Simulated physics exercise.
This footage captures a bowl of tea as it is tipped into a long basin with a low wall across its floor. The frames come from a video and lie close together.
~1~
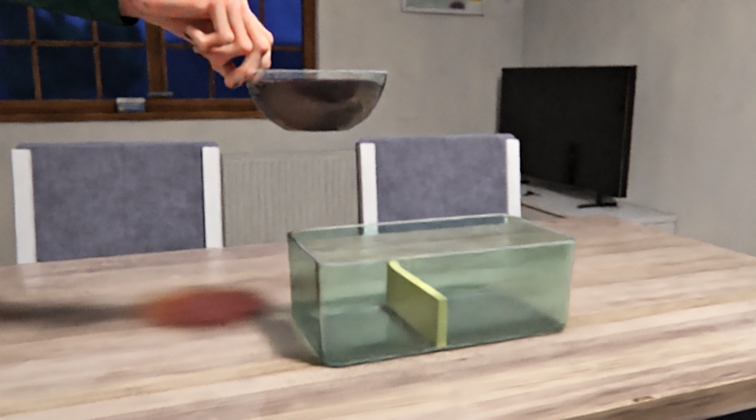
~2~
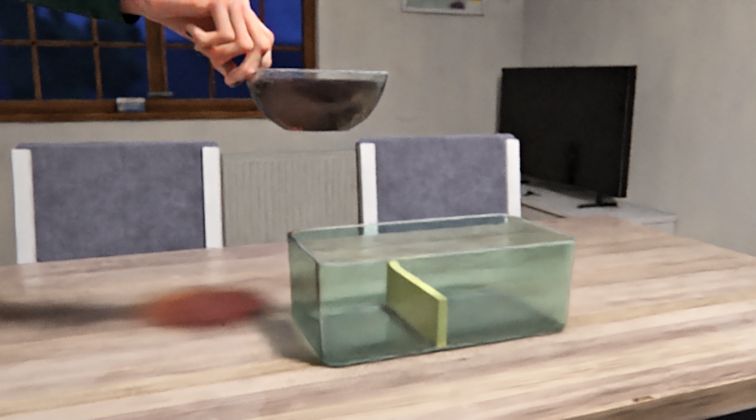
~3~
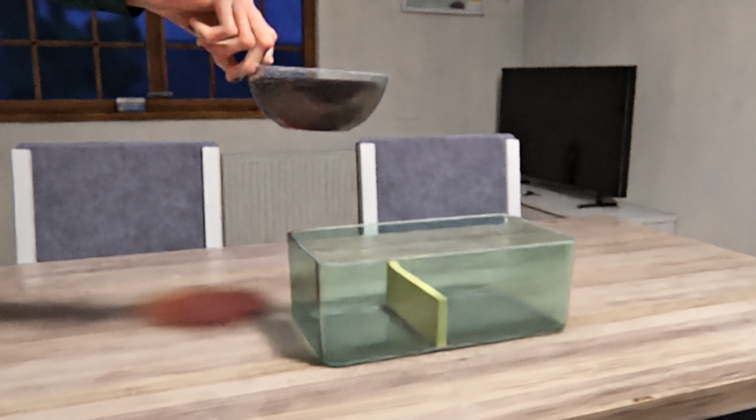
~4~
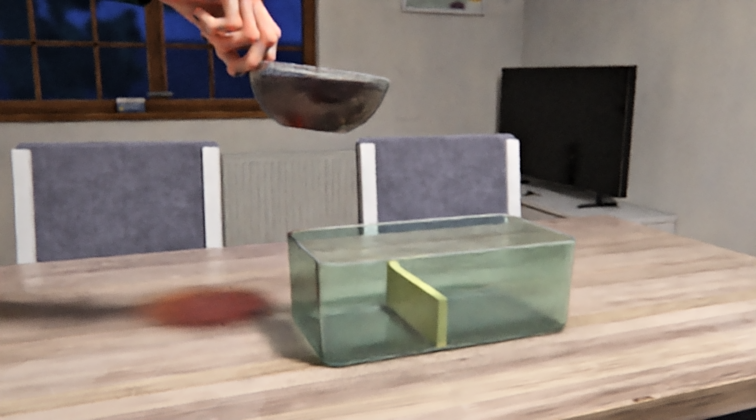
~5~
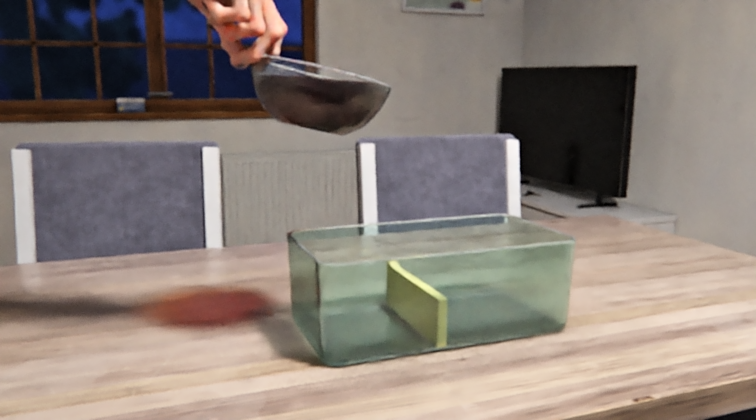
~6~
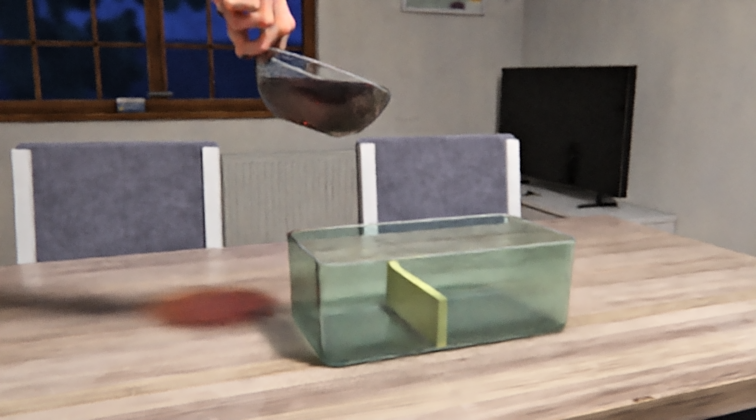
Above a wooden table, a hand slowly tilts a bowl of dark liquid to the right.
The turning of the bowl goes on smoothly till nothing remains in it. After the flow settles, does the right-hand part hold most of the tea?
Yes. Most of it ends up on the right side.
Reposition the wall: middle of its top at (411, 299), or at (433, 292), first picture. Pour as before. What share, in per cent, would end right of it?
Around 70 per cent for the first, around 45 per cent for the second.
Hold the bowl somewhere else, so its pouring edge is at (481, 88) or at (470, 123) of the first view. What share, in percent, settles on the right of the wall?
Close to 90 % for the first start and close to 95 % for the second.
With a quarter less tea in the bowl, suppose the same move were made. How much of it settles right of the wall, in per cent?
Close to 55 per cent.
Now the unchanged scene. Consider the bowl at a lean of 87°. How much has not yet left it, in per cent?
It still holds around 10 per cent there.
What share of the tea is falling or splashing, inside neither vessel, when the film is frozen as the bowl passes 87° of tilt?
Share in flight: Approx. 45 %.
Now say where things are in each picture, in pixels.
It leans 0°; its right rim is at (381, 74); the tea meets the walls at (249, 81) and (376, 81); the long basin's rim runs from (302, 249) to (541, 227); the wall's top is at (414, 281), in the first picture.
It leans 1°; its right rim is at (382, 75); the tea meets the walls at (249, 80) and (376, 82), in the second picture.
It leans 3°; its right rim is at (382, 78); the tea meets the walls at (250, 78) and (377, 83), in the third picture.
It leans 7°; its right rim is at (384, 83); the tea meets the walls at (252, 77) and (378, 85), in the fourth picture.
It leans 13°; its right rim is at (385, 90); the tea meets the walls at (256, 78) and (381, 86), in the fifth picture.
It leans 20°; its right rim is at (385, 99); the tea meets the walls at (259, 79) and (380, 92); 3 per cent is over the edge, in the sixth picture.
A moment on, the tilt is 87° and 12 per cent is still to pour, 3 is left of the wall and 40 right of it.
Next, the tilt is 117° and 0 per cent is still to pour, 32 is left of the wall and 67 right of it.
Then the tilt is 118° and 0 per cent is still to pour, 32 is left of the wall and 67 right of it.
Later the tilt is 118° and 0 per cent is still to pour, 32 is left of the wall and 67 right of it.
In the end 32 per cent lies left of the wall, 67 right of it and 1 outside.
